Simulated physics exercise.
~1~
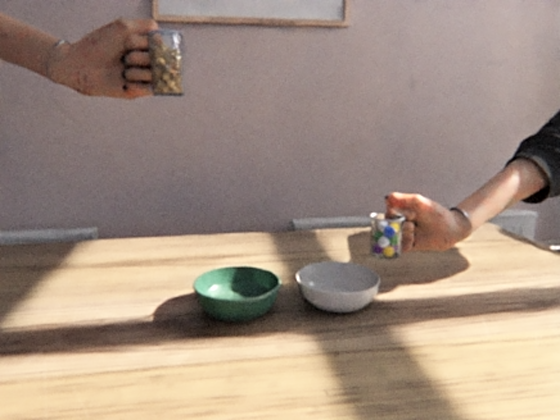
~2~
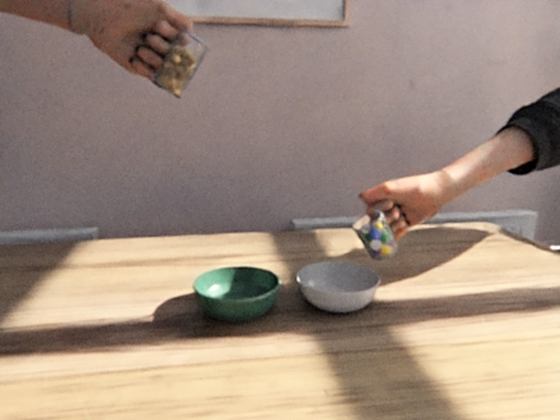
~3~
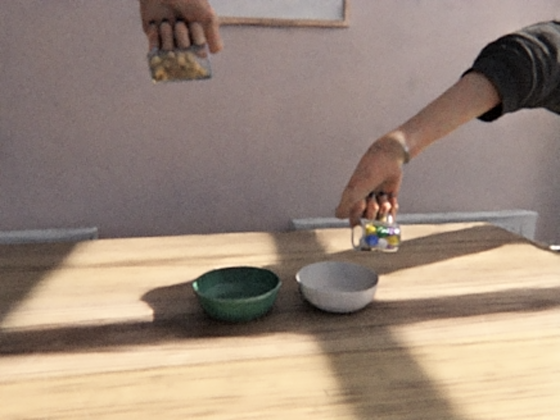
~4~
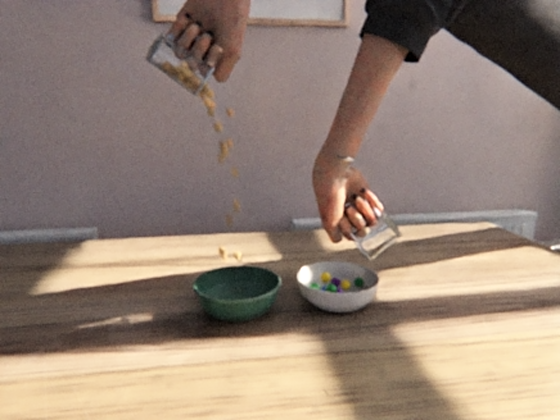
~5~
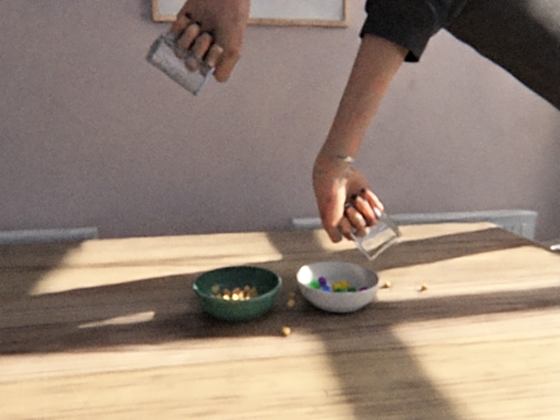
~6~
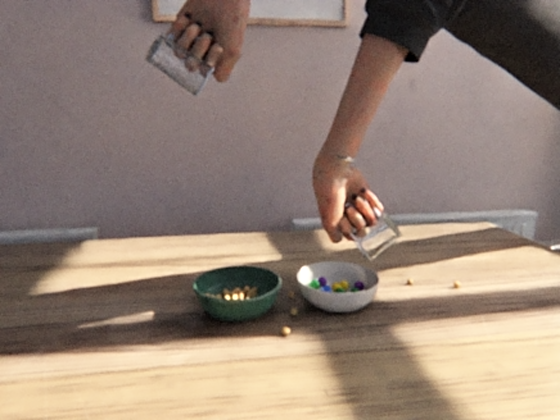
Two hands tip clear cups over bowls, the left spilling some pieces, the right none.
